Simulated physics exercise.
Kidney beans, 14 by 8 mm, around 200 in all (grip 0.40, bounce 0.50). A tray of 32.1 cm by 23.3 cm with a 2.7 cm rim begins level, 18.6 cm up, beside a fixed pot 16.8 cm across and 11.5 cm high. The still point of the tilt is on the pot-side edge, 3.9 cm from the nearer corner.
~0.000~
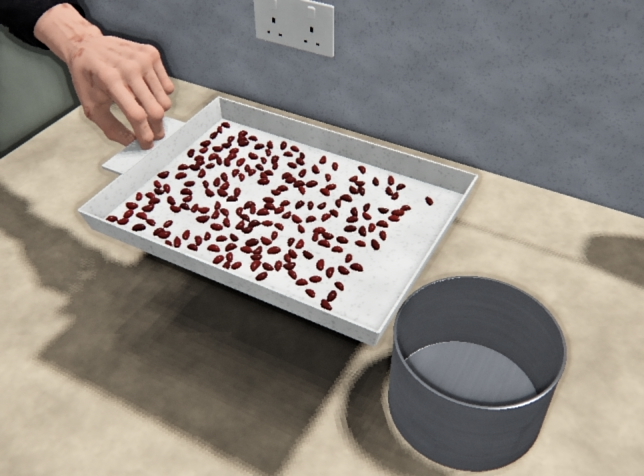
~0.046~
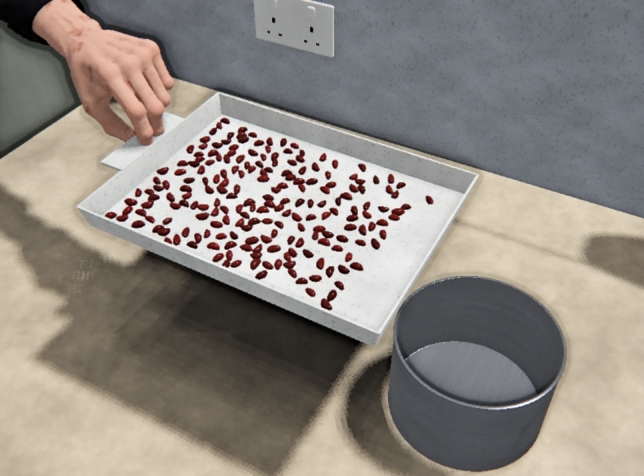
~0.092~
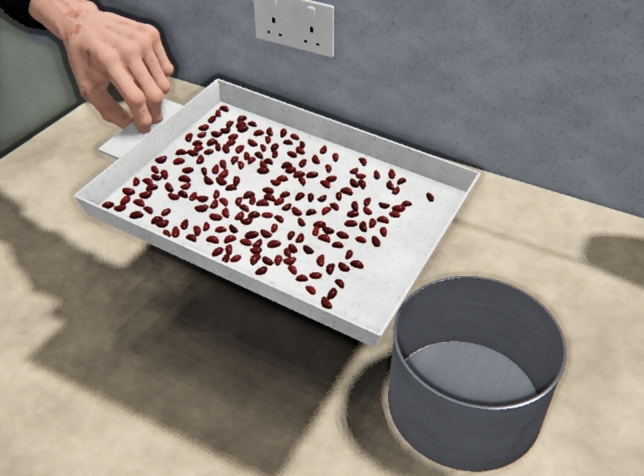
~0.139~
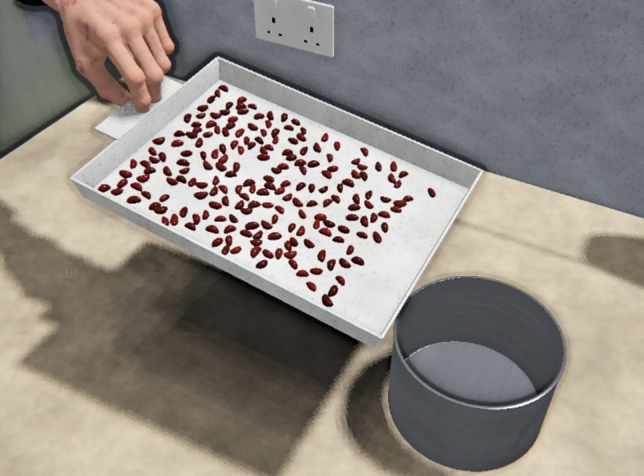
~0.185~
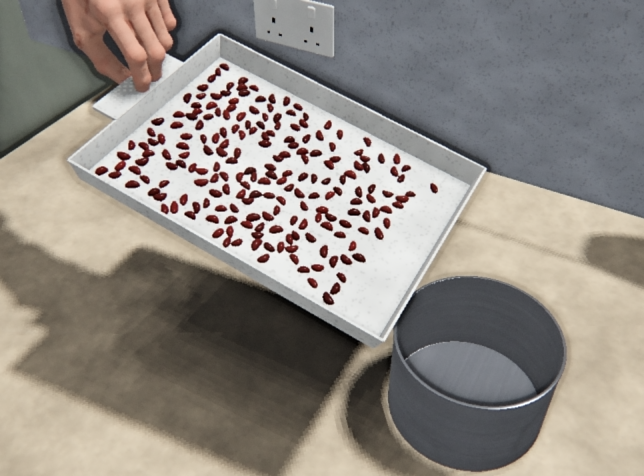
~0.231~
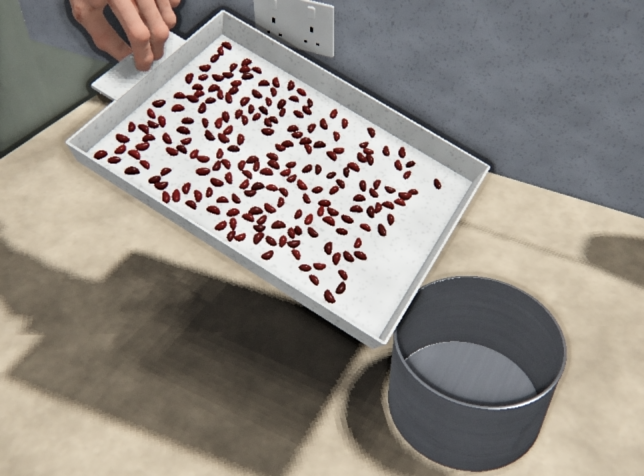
White tray scattered with dark red beans tilting down toward a grey pot as a hand raises its left end.
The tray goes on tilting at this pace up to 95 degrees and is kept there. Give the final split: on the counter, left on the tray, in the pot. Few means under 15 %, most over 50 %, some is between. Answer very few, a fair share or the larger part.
Counter the larger part, tray very few, pot a fair share.
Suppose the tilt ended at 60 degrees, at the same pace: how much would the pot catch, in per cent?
It would be near 10 per cent.
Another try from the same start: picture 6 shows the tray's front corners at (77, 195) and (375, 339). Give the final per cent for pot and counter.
Pot 0, counter 95.
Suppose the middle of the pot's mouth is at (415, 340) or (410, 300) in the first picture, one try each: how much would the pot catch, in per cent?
Some 40 and 0 per cent.
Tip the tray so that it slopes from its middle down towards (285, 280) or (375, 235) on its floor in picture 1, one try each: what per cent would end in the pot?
About 0 and 60 per cent.
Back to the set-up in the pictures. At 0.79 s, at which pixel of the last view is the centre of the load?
At about (433, 354).
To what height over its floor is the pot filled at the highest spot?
Some 1.5 cm.
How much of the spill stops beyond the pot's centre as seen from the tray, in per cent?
Roughly 70 per cent.
Then, at 0.57 s, tilt 57 degrees; the tray holds 100 %, the pot 0 %.
After 0.79 s, tilt 81 degrees; the tray holds 50 %, the pot 0 %.
After 1.12 s, tilt 95 degrees; the tray holds 10 %, the pot 20 %.
At rest (2.4 s), counter 75 %, tray 0 %, pot 25 %.
